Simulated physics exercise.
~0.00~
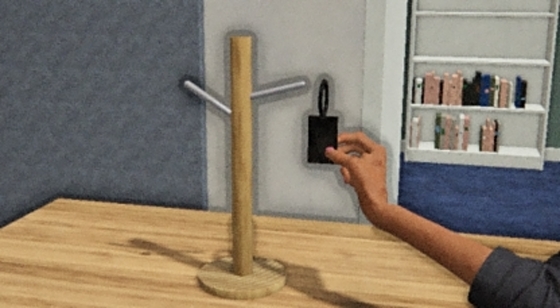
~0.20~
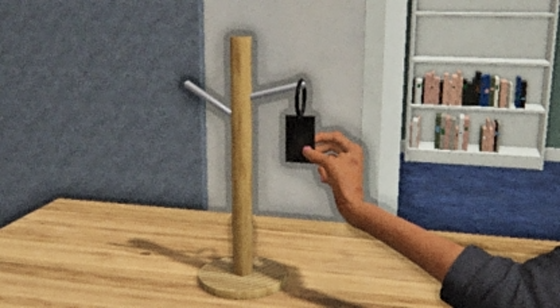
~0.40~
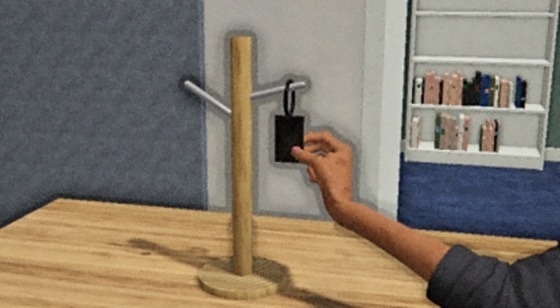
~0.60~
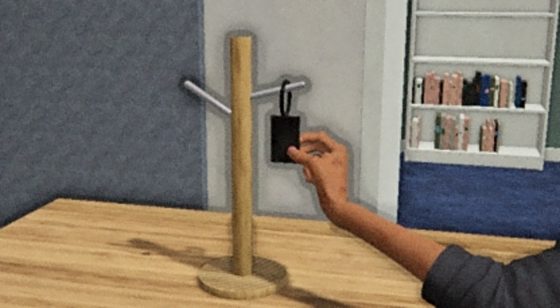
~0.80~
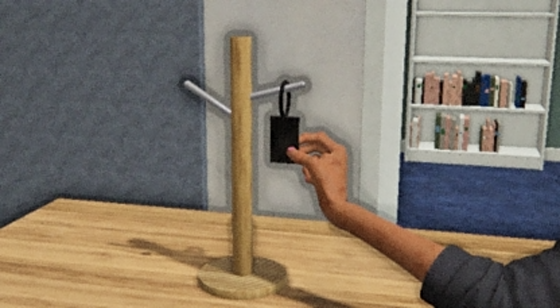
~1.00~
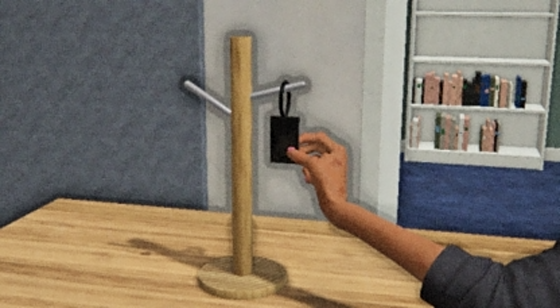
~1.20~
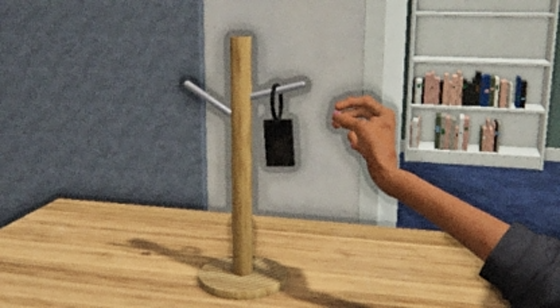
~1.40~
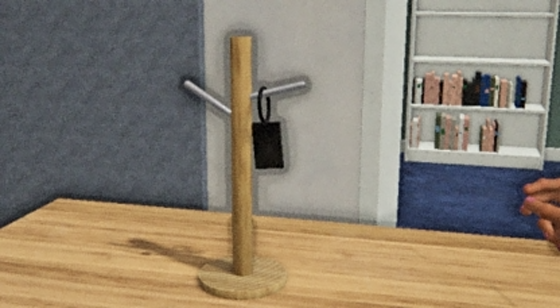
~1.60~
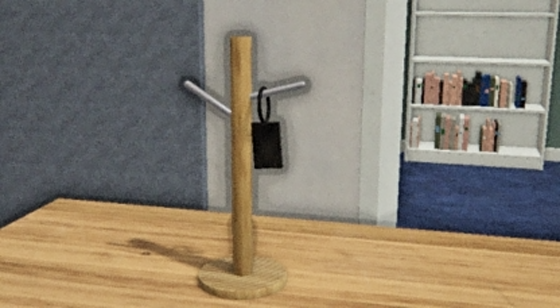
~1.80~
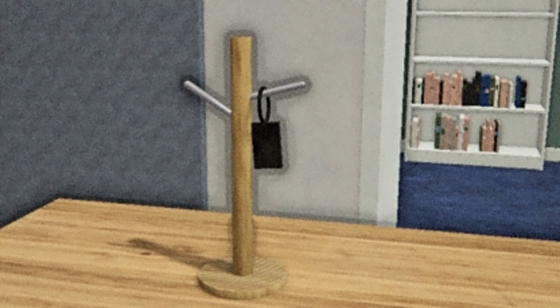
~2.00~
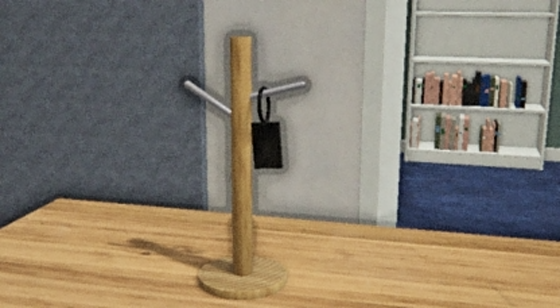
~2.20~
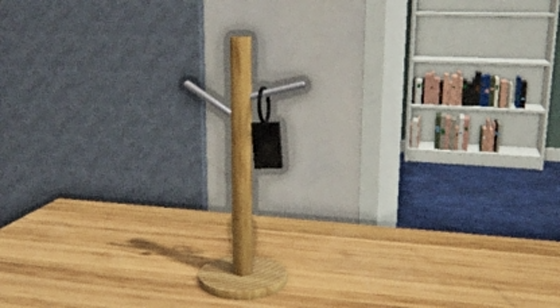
We see a hand move a looped black tag leftward onto the right peg of a wooden stand, pause, then let go and withdraw to the right. The tag slides left along the peg toward the post and ends up hanging there, still.
